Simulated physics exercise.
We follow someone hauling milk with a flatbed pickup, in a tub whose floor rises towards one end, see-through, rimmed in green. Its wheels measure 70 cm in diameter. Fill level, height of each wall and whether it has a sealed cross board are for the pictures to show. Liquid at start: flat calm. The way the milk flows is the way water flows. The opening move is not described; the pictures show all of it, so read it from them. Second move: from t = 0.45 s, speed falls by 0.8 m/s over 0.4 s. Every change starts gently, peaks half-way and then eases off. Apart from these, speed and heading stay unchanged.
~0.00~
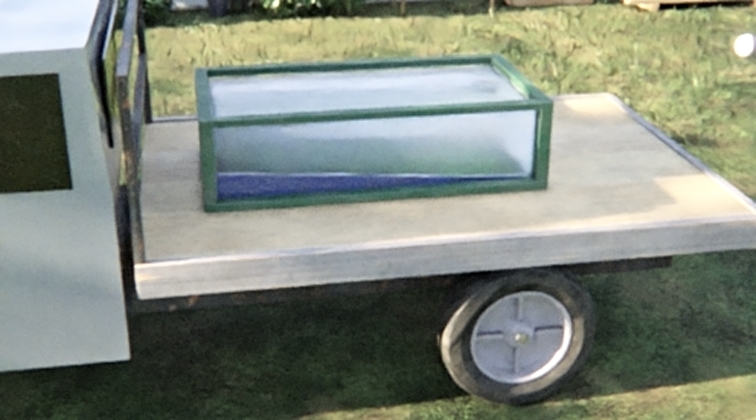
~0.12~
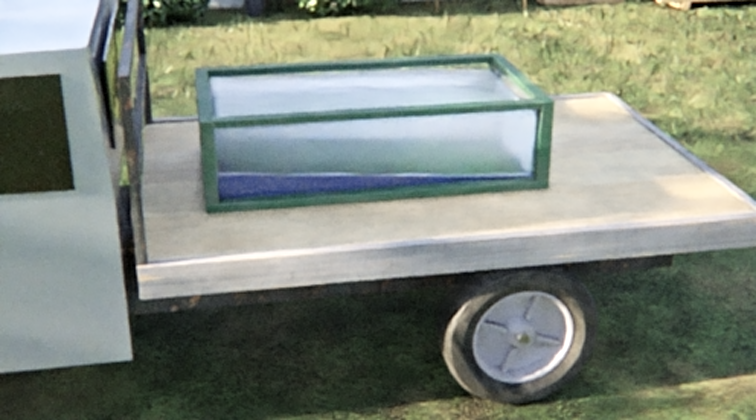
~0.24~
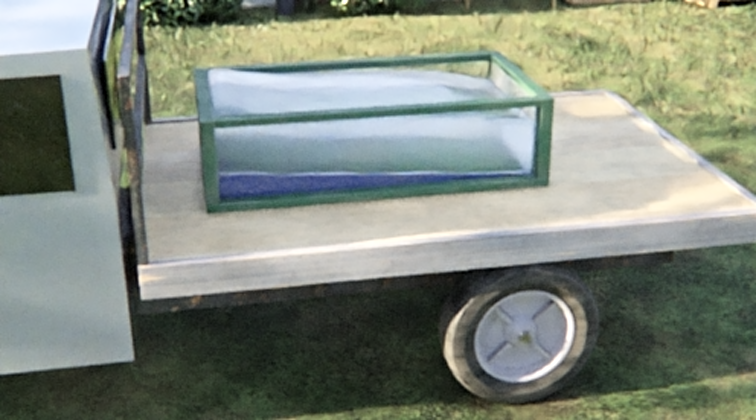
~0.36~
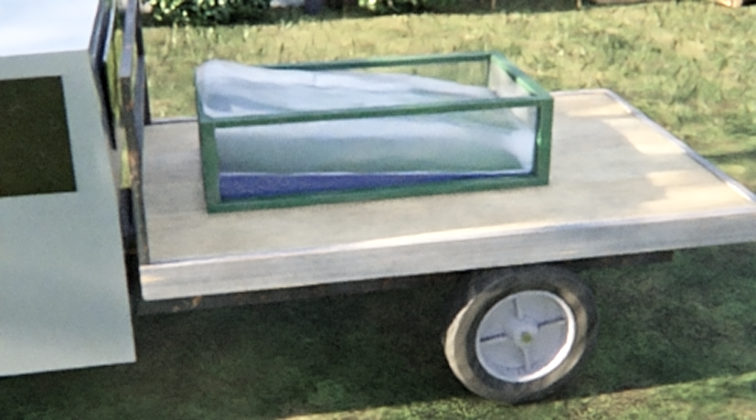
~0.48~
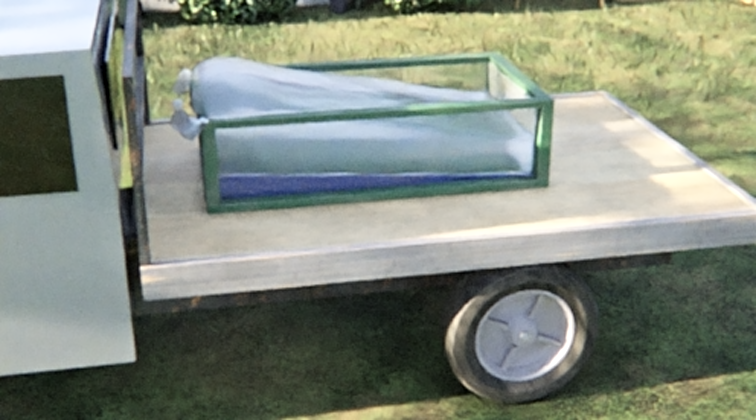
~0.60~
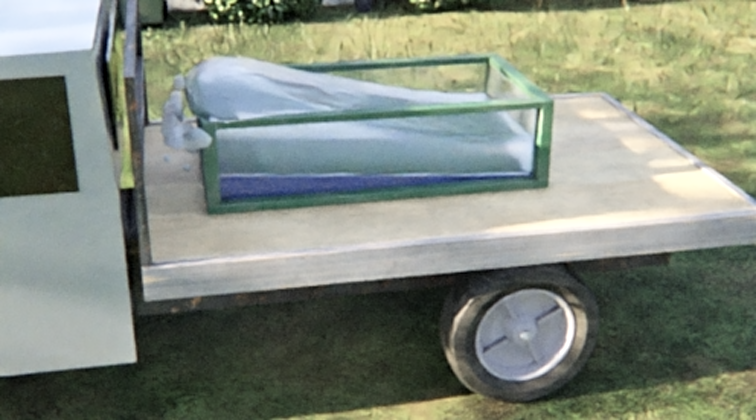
The video shows a flatbed pickup rolling left past grass, carrying a see-through, green-rimmed tub of pale liquid. The initially level liquid climbs towards the cab end and sinks at the right, then some spills over the left rim.
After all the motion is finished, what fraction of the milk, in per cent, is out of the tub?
Roughly 20 per cent of the milk is out of the tub.
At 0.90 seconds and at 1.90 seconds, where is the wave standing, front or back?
It leans to the forward end, then to the rear end.
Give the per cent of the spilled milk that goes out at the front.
Roughly 70 percent.
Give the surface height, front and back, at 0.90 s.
At the front 50 cm, at the back 14 cm.
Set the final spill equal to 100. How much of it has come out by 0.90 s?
I'd say some 30 percent by then.
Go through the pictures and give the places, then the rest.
In the first picture, the surface is at (226, 81) by the front wall; at (479, 69) by the back wall; it shows no tilt against the walls; the front is on the left, levels are read along the far wall; a wheel hub at (524, 343).
In the second picture, the surface is at (227, 79) by the front wall; at (480, 70) by the back wall; it shows no tilt against the walls.
In the third picture, the surface is at (225, 66) by the front wall; at (479, 80) by the back wall; it climbs 7° towards the front.
In the fourth picture, the surface is at (225, 58) by the front wall; at (478, 90) by the back wall; it climbs 11° towards the front.
In the fifth picture, the surface is at (225, 53) by the front wall; at (477, 94) by the back wall; it climbs 13° towards the front.
In the sixth picture, the surface is at (224, 53) by the front wall; at (476, 96) by the back wall; it climbs 13° towards the front; a wheel hub at (529, 340); some milk has gone over the front.
Then, 0.90 s in, the surface is 50 cm up at the front and 13 cm at the back; 7 per cent is out, over the front, a little elsewhere.
Then, 1.40 s in, the surface is 33 cm up at the front and 27 cm at the back; 17 per cent is out, over the front, a little elsewhere.
Then, 1.90 s in, the surface is 22 cm up at the front and 39 cm at the back; 17 per cent is out, over the front, a little elsewhere.
Then, 3.84 s in, 20 per cent is out, over the front, a little elsewhere, 58 of 295 litres.
